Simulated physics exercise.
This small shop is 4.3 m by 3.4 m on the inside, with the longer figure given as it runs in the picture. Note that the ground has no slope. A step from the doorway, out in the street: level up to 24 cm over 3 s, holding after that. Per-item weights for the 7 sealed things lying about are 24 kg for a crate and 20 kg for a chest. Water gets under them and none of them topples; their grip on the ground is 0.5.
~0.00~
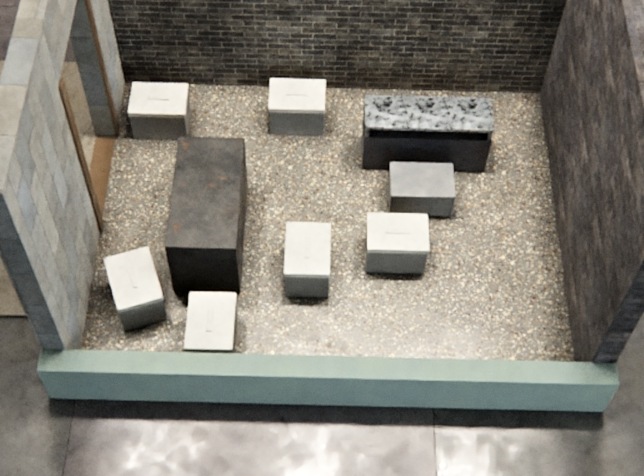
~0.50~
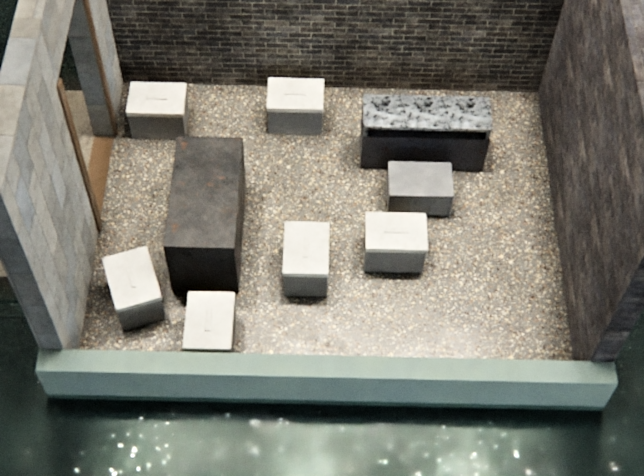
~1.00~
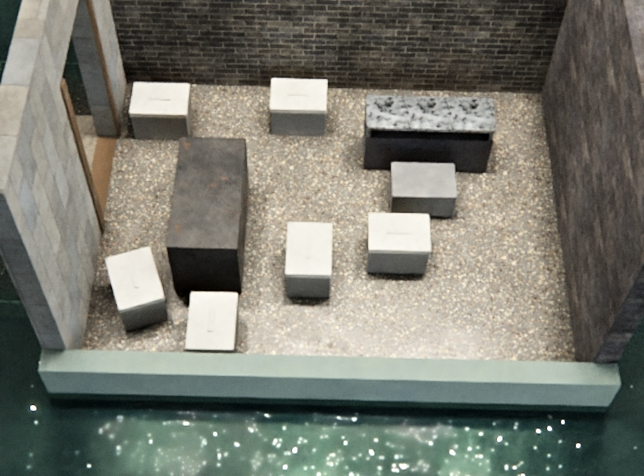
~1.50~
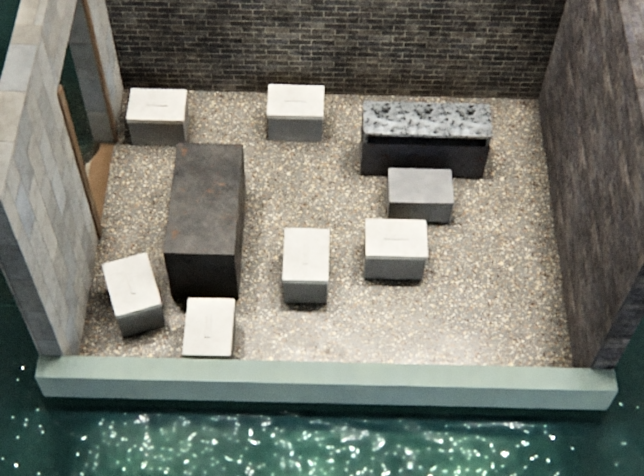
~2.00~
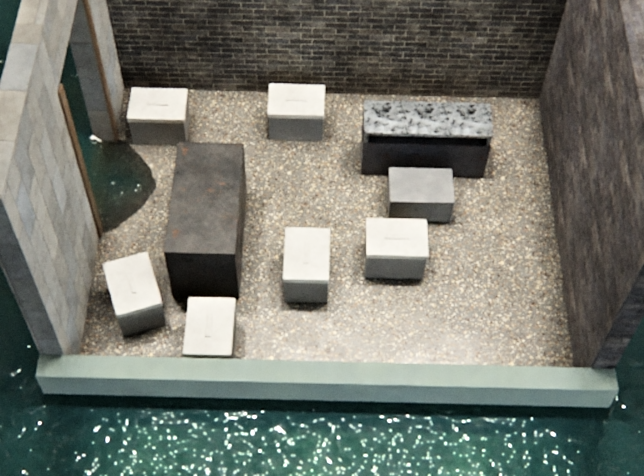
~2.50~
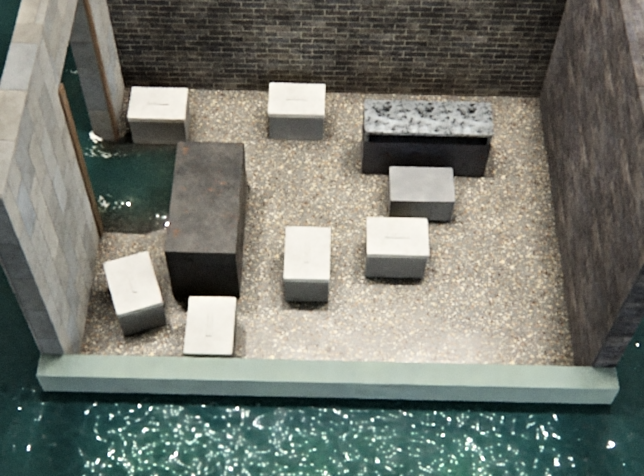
A small walled room with pale blocks and dark counters stayed still while green, glittering water covered the ground outside, then crept through the doorway on the left and spread over the nearby pebbly floor.
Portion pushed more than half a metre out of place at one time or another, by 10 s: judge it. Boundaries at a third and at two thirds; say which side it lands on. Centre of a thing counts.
It lands between a third and two thirds.
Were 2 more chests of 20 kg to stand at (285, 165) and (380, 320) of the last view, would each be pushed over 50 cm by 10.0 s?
So the first ends up beyond that distance while the second ends up within that distance.
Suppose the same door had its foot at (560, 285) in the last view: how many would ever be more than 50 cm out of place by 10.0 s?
The count would be 6.
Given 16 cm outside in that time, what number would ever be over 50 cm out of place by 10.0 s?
Then 1.
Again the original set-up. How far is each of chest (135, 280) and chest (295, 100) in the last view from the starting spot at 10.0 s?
100 cm, 300 cm.
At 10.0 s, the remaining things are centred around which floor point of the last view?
Mean position: Approximately (338, 253).
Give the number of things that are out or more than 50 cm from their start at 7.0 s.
The number comes to 3.
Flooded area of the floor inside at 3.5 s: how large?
3.0 m2.
After 3.5 s 0 of 7 are over 50 cm from their spots; 0 afloat.
After 4.5 s 0 of 7 are over 50 cm from their spots; 0 afloat.
After 7.0 s 3 of 7 are over 50 cm from their spots; 1 afloat.
After 10.0 s 3 of 7 are over 50 cm from their spots, and 3 have been at some point; 2 afloat.
